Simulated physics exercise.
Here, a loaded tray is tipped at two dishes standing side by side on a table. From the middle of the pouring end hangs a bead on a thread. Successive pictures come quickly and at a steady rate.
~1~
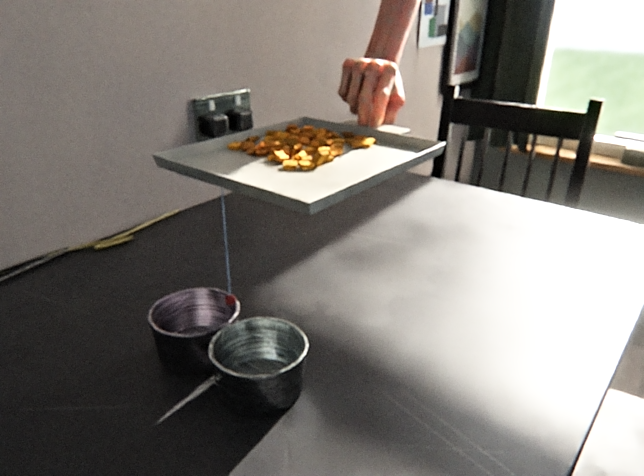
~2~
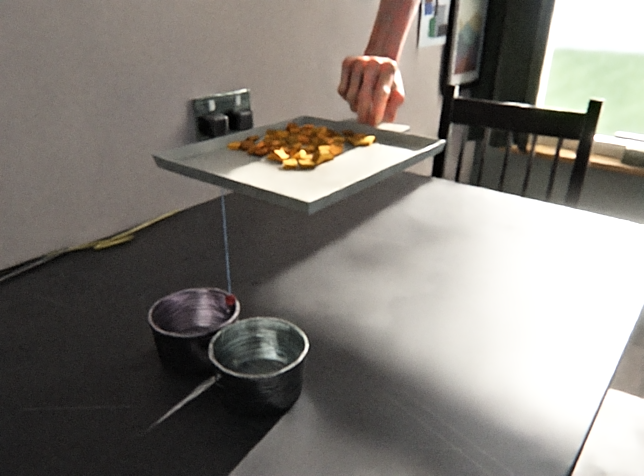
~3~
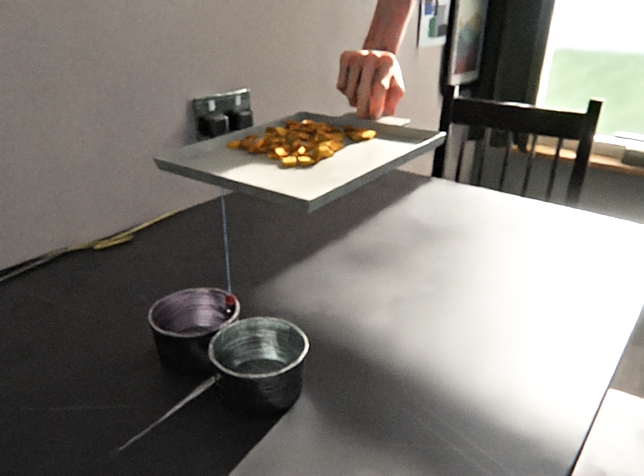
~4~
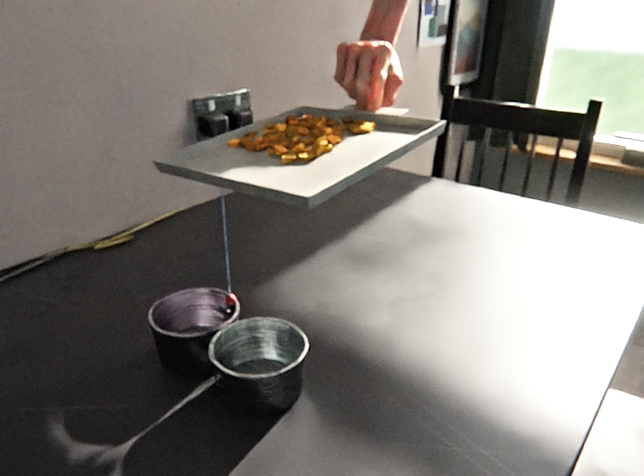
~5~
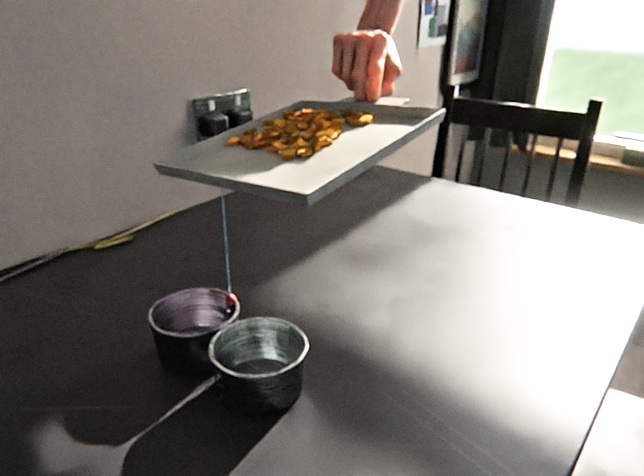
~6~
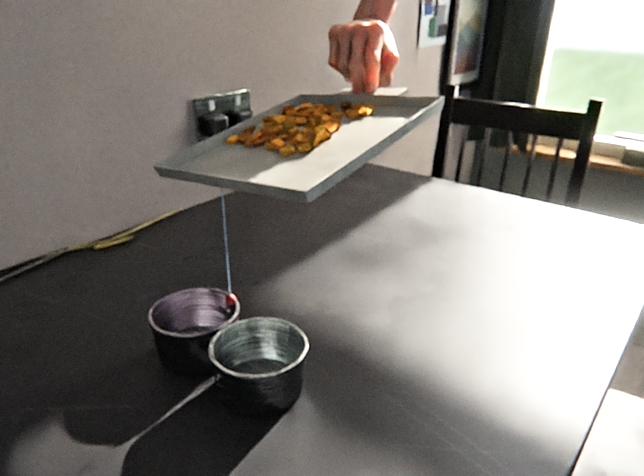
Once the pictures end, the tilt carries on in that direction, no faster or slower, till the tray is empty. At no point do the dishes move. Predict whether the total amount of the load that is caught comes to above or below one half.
The total caught comes to below one half.
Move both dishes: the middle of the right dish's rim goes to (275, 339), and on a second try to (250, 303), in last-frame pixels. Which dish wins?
It comes out as the one to the left in the first try and the one to the left in the second.
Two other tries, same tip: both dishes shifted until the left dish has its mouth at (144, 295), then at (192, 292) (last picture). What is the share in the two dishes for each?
You'd get 50 in a hundred first and 80 in a hundred after that.
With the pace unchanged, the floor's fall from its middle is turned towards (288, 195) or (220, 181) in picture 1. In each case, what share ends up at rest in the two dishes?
In turn, 60 percent and then 60 percent.
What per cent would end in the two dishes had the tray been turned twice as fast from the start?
Near 10 in a hundred.
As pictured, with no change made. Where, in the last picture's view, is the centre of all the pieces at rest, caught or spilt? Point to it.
Somewhere close to (177, 320) in the last picture.
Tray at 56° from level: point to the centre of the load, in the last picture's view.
The middle of the pieces sits at roughly (201, 160).
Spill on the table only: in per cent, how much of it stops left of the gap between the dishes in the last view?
My estimate is some 90 per cent.
Shortly afterwards, tray tipped steeply; all but a few on the tray; a little in the air.
Next, tray tipped right over; near a third on the tray; a little in the left dish; a little outside both; near a third in the air.
Some moments later, tray tipped past a quarter turn; near a quarter in the left dish; the bulk outside both.
In the end, tray tipped past a quarter turn; none at all in the right dish; near a quarter in the left dish; the bulk outside both.
